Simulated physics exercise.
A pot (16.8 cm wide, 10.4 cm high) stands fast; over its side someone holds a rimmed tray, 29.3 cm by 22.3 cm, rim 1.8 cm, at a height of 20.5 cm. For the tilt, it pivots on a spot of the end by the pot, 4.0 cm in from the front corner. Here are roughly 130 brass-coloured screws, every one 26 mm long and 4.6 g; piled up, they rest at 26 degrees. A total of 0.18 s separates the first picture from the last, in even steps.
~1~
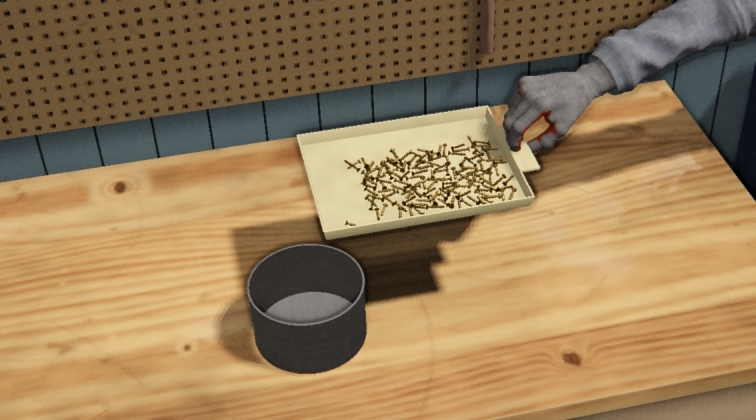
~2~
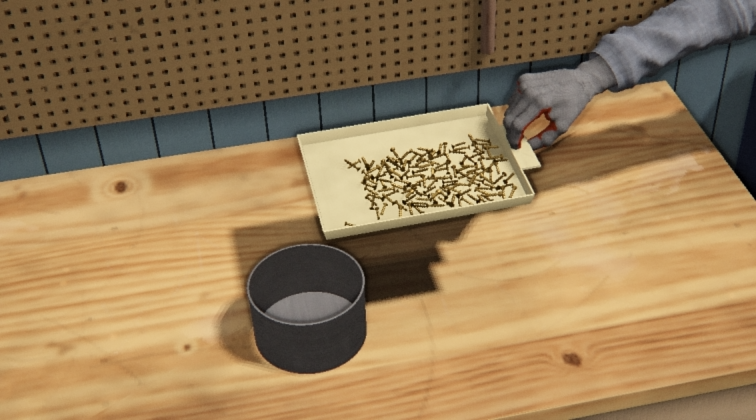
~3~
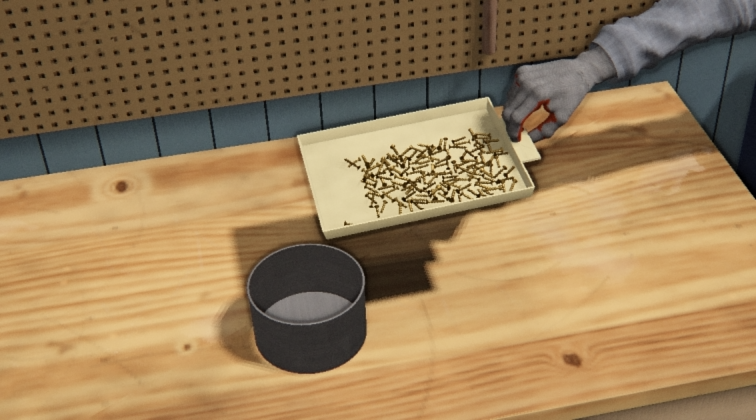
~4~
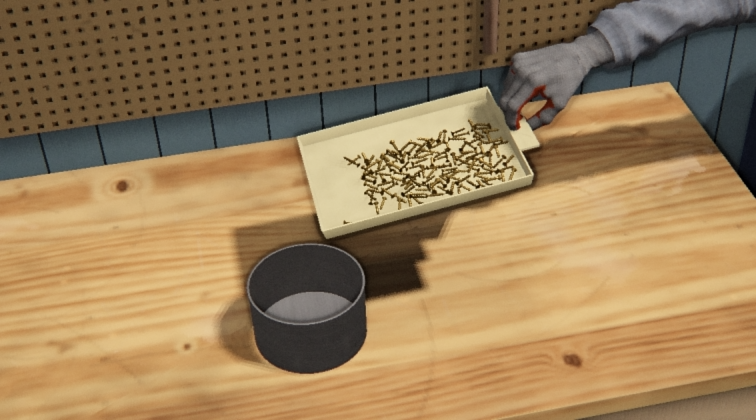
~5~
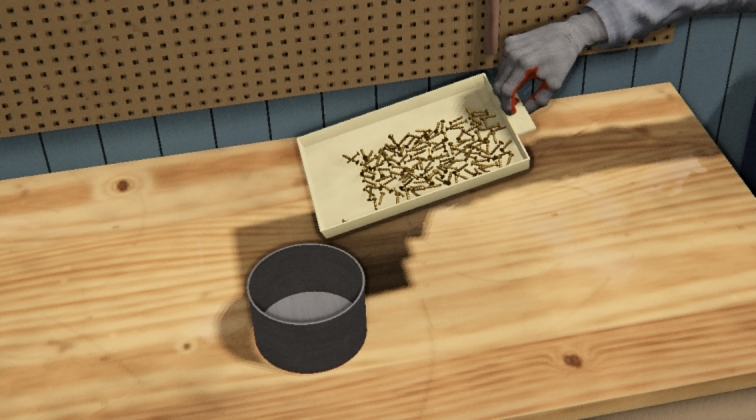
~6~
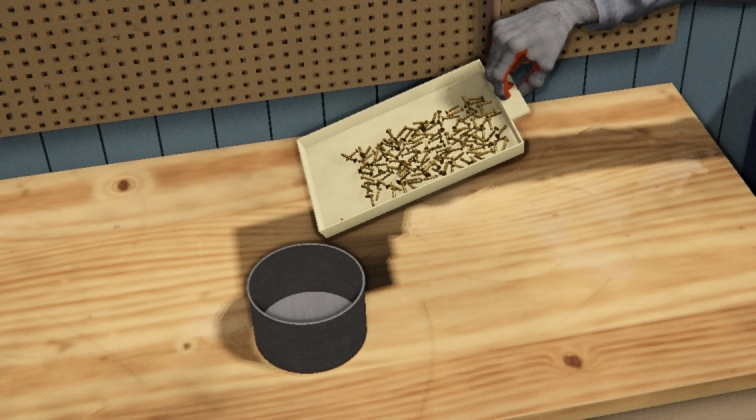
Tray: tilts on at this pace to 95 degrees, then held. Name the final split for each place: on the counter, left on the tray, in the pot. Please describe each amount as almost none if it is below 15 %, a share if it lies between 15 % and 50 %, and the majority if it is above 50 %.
Counter - the majority, tray - almost none, pot - a share.
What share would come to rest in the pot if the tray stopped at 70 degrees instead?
It would land at about 20 percent.
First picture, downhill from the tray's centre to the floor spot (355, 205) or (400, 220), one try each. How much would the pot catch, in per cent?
Roughly 90 % for the first direction, roughly 30 % for the second.
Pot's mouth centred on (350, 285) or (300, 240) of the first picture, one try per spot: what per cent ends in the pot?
About 5 percent the first time and about 75 percent the second.
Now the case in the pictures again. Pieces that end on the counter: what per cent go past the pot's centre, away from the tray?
About 90 per cent.
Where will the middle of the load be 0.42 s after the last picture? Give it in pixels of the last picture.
Around (301, 190).
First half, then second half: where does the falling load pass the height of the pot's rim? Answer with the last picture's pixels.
Early: About (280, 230); late: About (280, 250).
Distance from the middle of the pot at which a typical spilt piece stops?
Roughly 20 cm.
Then, 0.25 s after the last picture, tilt 57 degrees; the tray holds 100 %, the pot 0 %.
Then, 0.42 s after the last picture, tilt 83 degrees; the tray holds 80 %, the pot 0 %.
Then, 0.71 s after the last picture, tilt 95 degrees; the tray holds 0 %, the pot 30 %.
In the end, counter 70 %, tray 0 %, pot 30 %.
